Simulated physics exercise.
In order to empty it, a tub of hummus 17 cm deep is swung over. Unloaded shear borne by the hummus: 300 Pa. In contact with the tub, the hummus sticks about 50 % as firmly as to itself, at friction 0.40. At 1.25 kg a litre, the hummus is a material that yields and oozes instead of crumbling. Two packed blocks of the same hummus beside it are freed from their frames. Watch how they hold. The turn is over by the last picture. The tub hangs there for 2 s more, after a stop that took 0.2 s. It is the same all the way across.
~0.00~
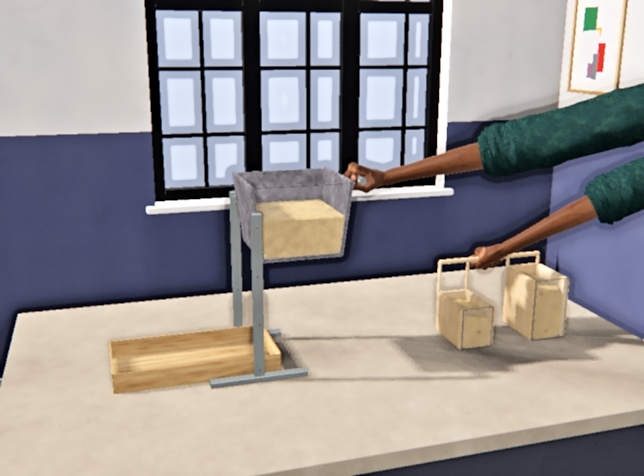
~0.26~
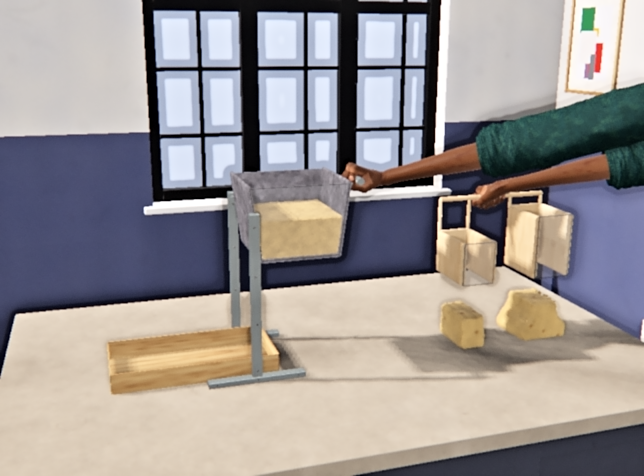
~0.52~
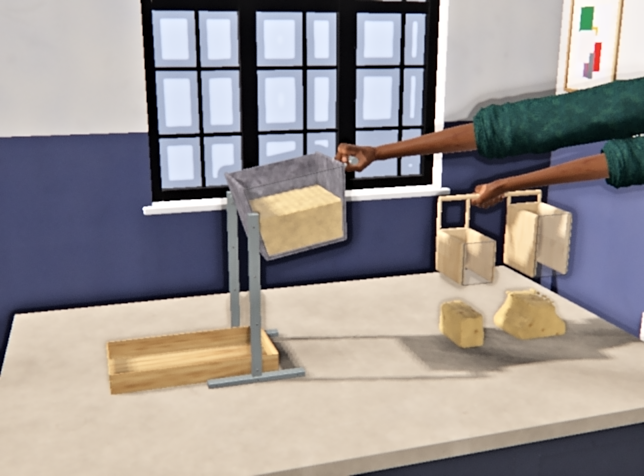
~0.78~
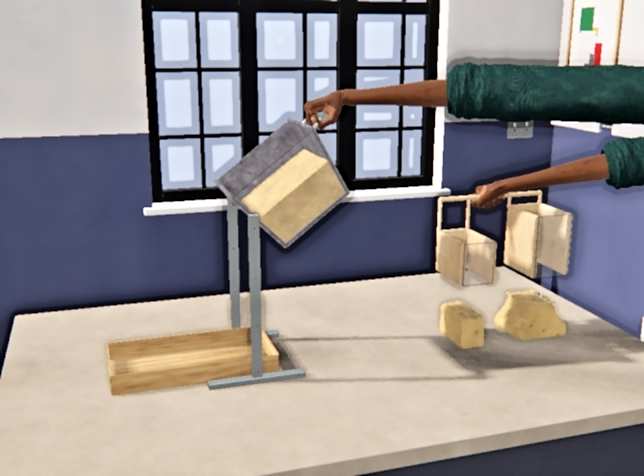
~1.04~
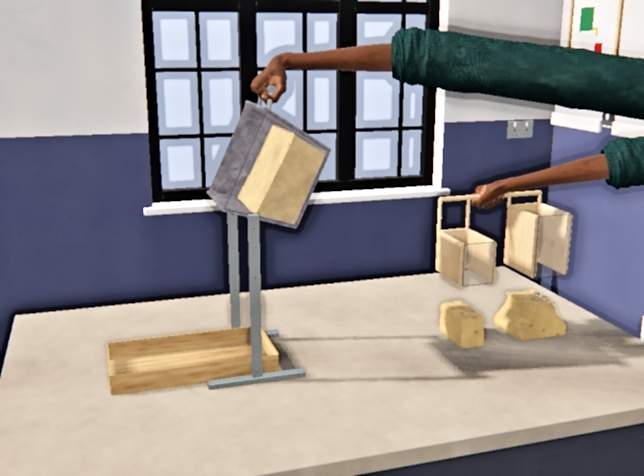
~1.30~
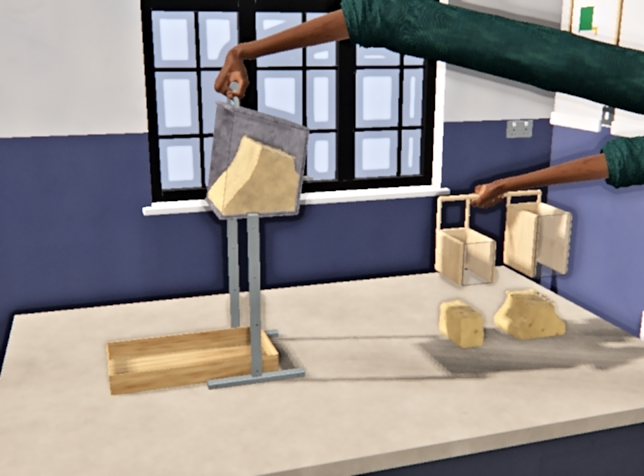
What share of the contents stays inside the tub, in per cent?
About 75 per cent.
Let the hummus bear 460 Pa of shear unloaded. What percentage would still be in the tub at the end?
The share would be near 100 %.
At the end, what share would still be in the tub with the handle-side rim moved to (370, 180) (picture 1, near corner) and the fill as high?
Some 60 percent would still be in the tub at the end.
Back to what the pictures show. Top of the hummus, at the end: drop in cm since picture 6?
7 cm or so.
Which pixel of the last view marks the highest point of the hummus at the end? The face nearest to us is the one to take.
On the near face, the top ends up close to (268, 176).
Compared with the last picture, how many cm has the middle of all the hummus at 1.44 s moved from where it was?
It has gone close to 3 cm.
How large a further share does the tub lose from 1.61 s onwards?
Around 9 % of the whole load.
After 1.44 s, the tub is at 82 degrees and holds 95 %.
After 1.61 s, the tub is at 82 degrees and holds 84 %.
After 1.78 s, the tub is at 82 degrees and holds 77 %.
After 1.95 s, the tub is at 82 degrees and holds 75 %.
After 3.30 s, the tub is at 82 degrees and holds 75 %.
